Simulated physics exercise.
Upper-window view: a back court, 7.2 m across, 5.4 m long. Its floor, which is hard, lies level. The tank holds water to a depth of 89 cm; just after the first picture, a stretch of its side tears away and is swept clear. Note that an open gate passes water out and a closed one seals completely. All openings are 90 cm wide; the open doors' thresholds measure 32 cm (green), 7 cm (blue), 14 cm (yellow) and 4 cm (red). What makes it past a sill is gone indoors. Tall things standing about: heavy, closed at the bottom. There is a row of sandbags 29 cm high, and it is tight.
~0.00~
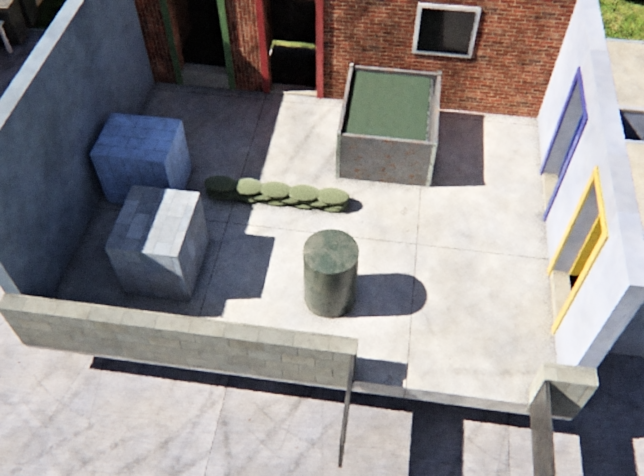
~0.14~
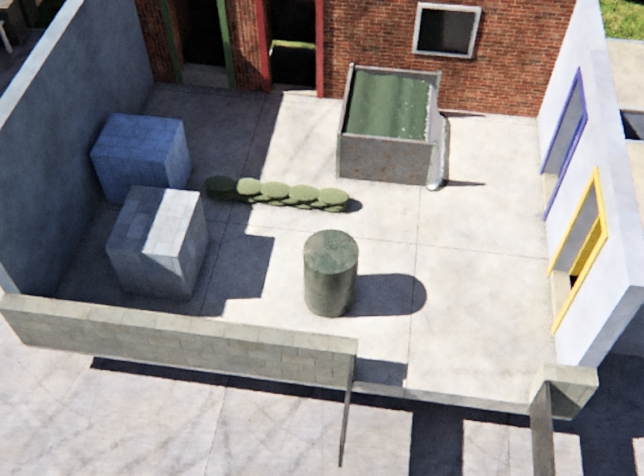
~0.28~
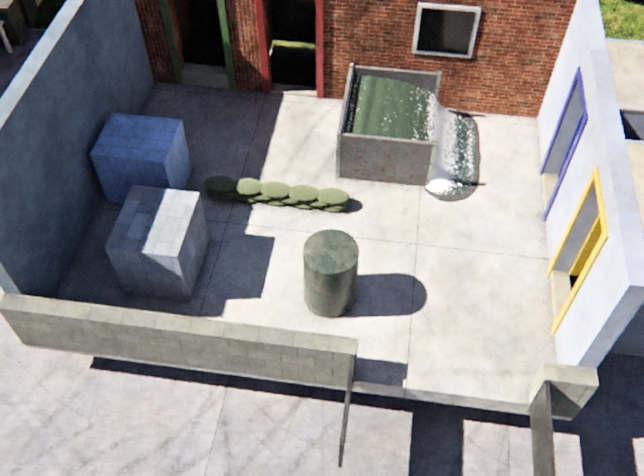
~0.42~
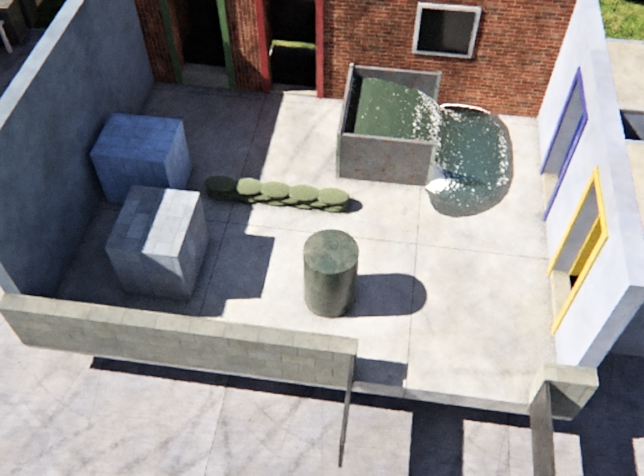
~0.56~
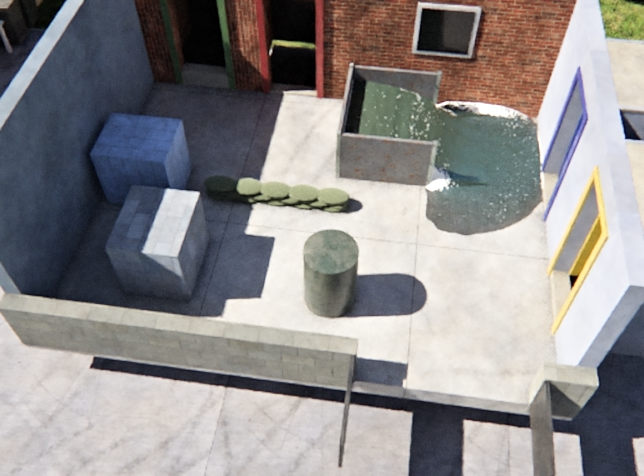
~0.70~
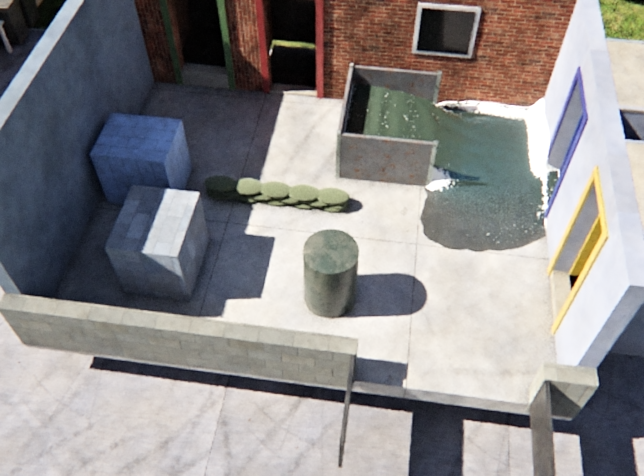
In a walled back court, the right side of a tank of green water gave way, and water poured out across the pale floor, spreading right to the white wall while the tank's level dropped.
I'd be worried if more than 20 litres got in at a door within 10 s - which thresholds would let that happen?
My prediction: At the green door the total will be lower than the limit; at the blue door the total will be higher than the limit; at the yellow door the total will be lower than the limit; at the red door the total will be lower than the limit.
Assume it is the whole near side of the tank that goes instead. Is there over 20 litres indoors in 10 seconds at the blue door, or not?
Compared with the limit, blue is less.
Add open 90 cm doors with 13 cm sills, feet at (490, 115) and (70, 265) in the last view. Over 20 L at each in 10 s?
First door beyond the limit, second door short of the limit.
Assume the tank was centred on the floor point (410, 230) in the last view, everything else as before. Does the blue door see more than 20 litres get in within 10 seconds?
With that change, the limit at the blue door is surpassed.
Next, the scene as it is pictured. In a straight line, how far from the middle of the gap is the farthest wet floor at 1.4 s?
Some 3.8 m out.
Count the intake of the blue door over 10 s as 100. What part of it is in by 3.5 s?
Some 95 per cent by then.
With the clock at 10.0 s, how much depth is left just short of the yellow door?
Reading: Close to 3.5 cm.
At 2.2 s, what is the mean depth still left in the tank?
Some 16 cm on average.
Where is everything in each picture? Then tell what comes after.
In the first frame, still water, 89 cm deep, in the tank at (391, 106).
In the second frame, the front is at a hidden place, 0.9 m from the gap at (430, 138); 0.4 m2 of floor is under water; 89 cm left at the back of the tank.
In the third frame, the front is at (458, 112), 1.2 m from the gap at (430, 138); 1.5 m2 of floor is under water; 78 cm left at the back of the tank.
In the fourth frame, water pours out at (430, 140) and has run 1.5 m, to (495, 118); typically 13 cm deep outside, 77 cm at the tank's back.
In the fifth frame, the front is at (536, 129), 2.1 m from the gap at (430, 141); 4.7 m2 of floor is under water; 71 cm left at the back of the tank.
In the sixth frame, the front is at (544, 232), 2.5 m from the gap at (430, 141); 5.5 m2 of floor is under water; 62 cm left at the back of the tank.
After 1.4 s water covers 20 % of the floor and is deepest (58 cm) near (529, 123); green door not reached, blue door 35 cm at the sill, 161 L in, yellow door 8 cm at the sill, 0 L in, red door not reached.
After 2.2 s water covers 20 % of the floor and is deepest (32 cm) near (468, 145); green door not reached, blue door 26 cm at the sill, 310 L in, yellow door 12 cm at the sill, 0 L in, red door not reached.
After 3.5 s water covers 45 % of the floor and is deepest (24 cm) near (547, 389); green door not reached, blue door 13 cm at the sill, 386 L in, yellow door 9 cm at the sill, 0 L in, red door 3 cm at the sill, 0 L in.
After 6.0 s water covers 45 % of the floor and is deepest (12 cm) near (468, 118); green door 1 cm at the sill, 0 L in, blue door 7 cm at the sill, 402 L in, yellow door 5 cm at the sill, 0 L in, red door 1 cm at the sill, 0 L in.
After 10.0 s water covers 65 % of the floor and is deepest (7 cm) near (547, 389); green door 2 cm at the sill, 0 L in, blue door 5 cm at the sill, 410 L in, yellow door 3 cm at the sill, 0 L in, red door 1 cm at the sill, 0 L in.
